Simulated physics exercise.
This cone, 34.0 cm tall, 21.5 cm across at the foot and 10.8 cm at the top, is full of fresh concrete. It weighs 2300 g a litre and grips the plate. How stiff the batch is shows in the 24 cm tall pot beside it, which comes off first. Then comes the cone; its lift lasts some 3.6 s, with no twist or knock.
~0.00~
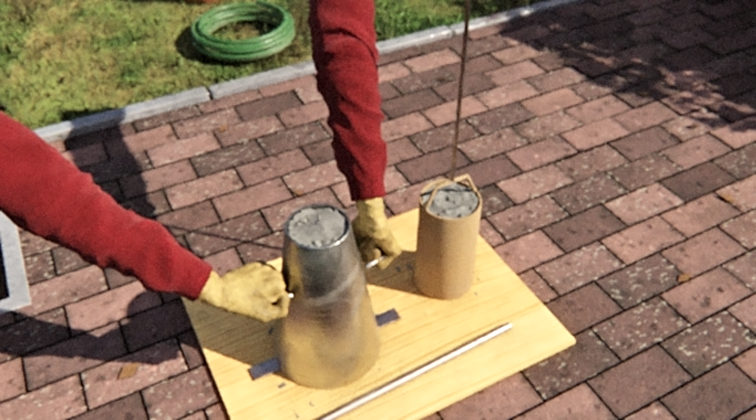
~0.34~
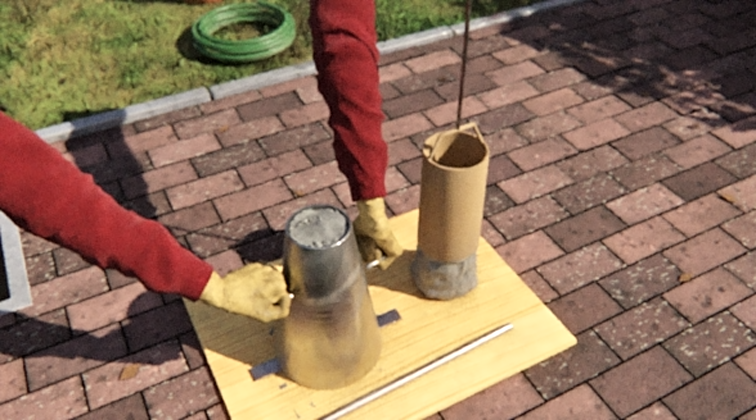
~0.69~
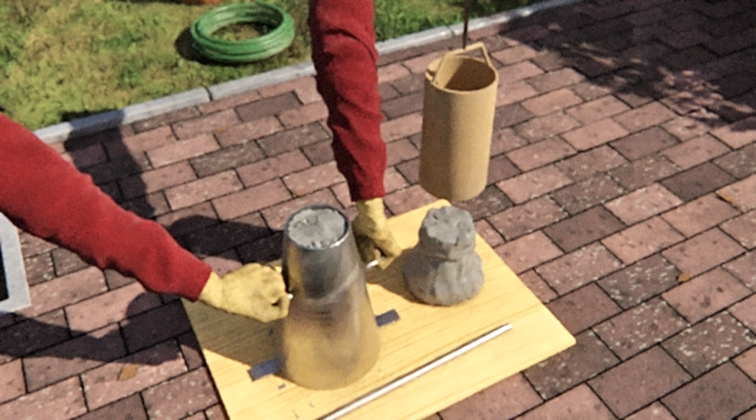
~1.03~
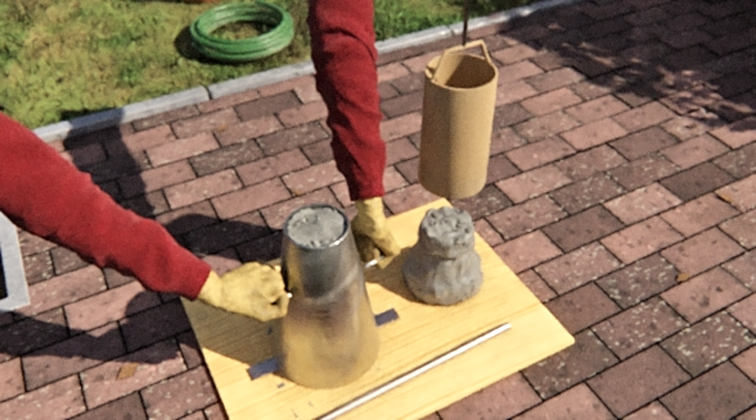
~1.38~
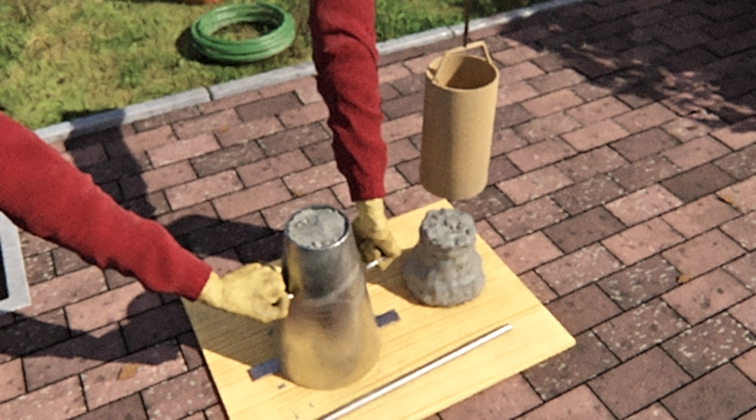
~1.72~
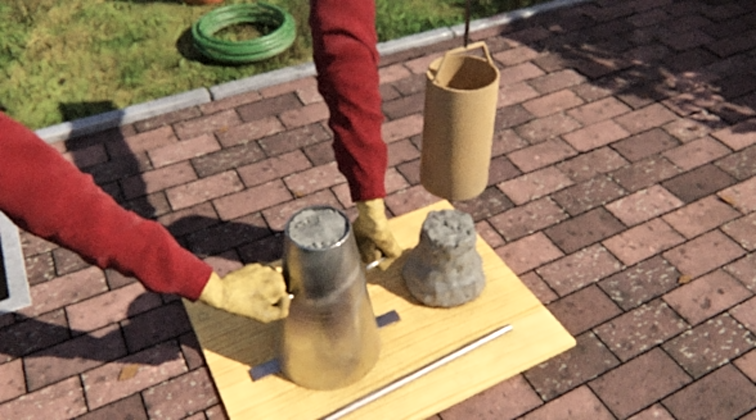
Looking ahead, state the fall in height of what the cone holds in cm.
Expect roughly 9 cm.
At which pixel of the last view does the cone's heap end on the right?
Near (392, 348).
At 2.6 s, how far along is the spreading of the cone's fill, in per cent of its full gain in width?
Some 50 per cent.
By 2.6 s, the cone is up 7.7 cm; the fresh concrete has come down 5.6 cm to 28 cm and is 24 cm wide.
By 3.5 s, the cone is up 21 cm; the fresh concrete has come down 8.0 cm to 26 cm and is 26 cm wide.
By 4.4 s, the cone is up 34 cm; the fresh concrete has come down 8.3 cm to 26 cm and is 26 cm wide.
By 5.5 s, the cone is clear; the fresh concrete has come down 8.5 cm to 26 cm and is 27 cm wide.
By 6.1 s, at rest, the cone is clear; the fresh concrete has come down 8.6 cm to 25 cm and is 27 cm wide.
